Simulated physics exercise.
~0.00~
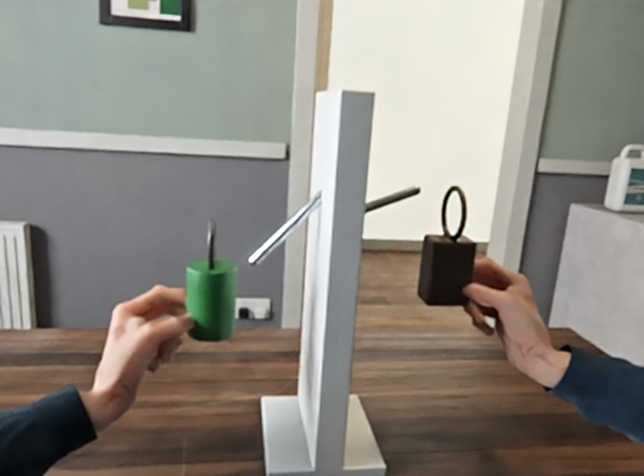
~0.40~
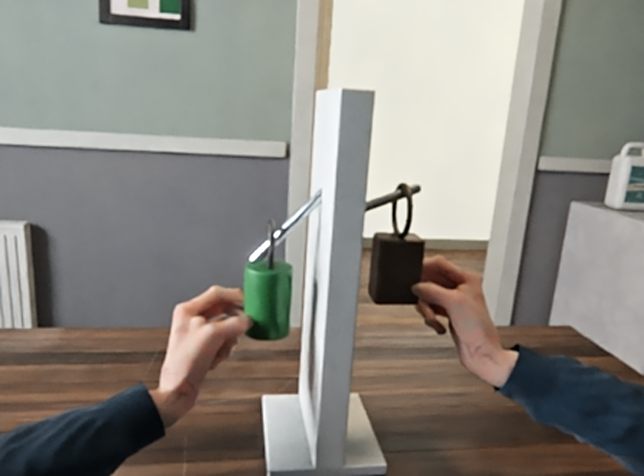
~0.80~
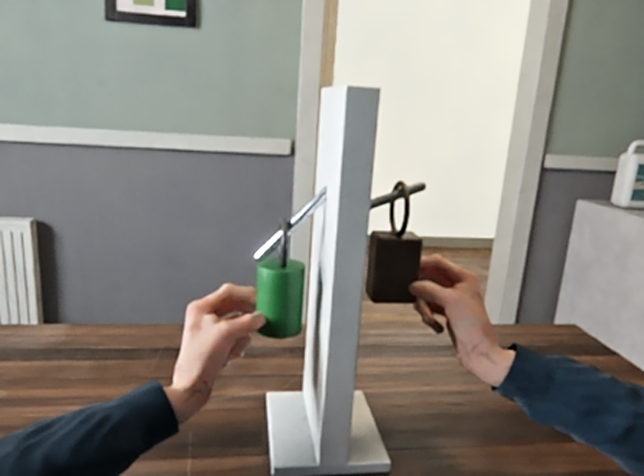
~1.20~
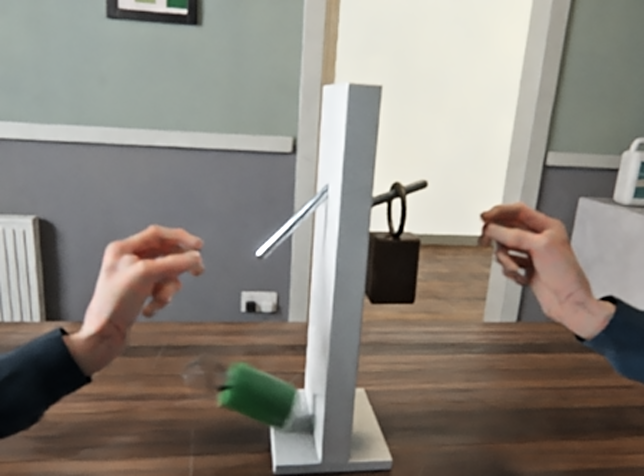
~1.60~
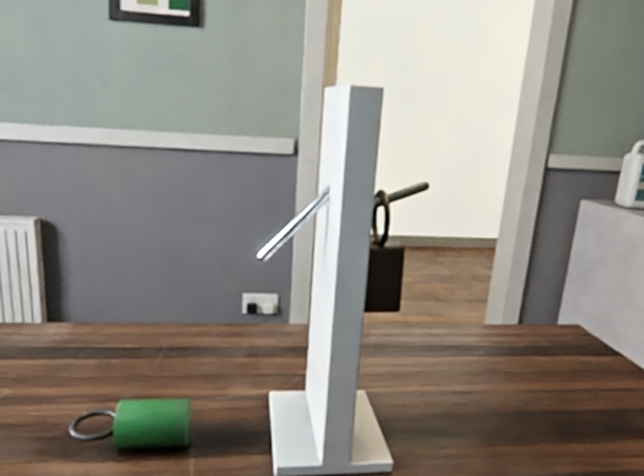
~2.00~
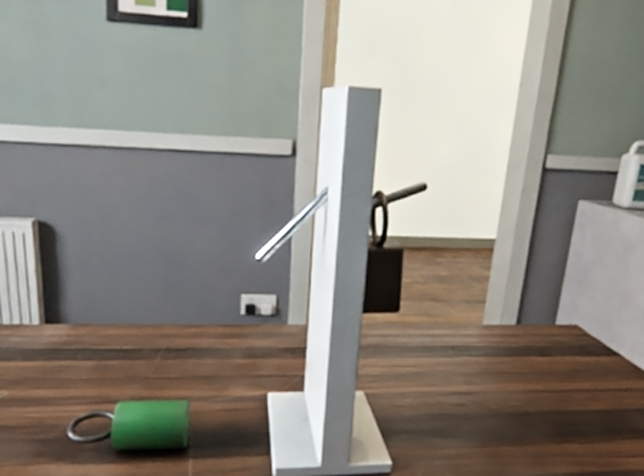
In a room with grey-green walls and an open doorway, a slightly swaying view looks across a dark wooden table at a pale upright stand with a peg slanting out on each side. A hand on the left holds a green cylinder with a ring, and a hand on the right holds a dark brown block with a ring. Both hands bring them inward to the pegs, then let go and draw back. The green cylinder drops, tipping over, and comes to lie on its side at the left. The brown block slides slightly inward and stays hanging from the right peg.
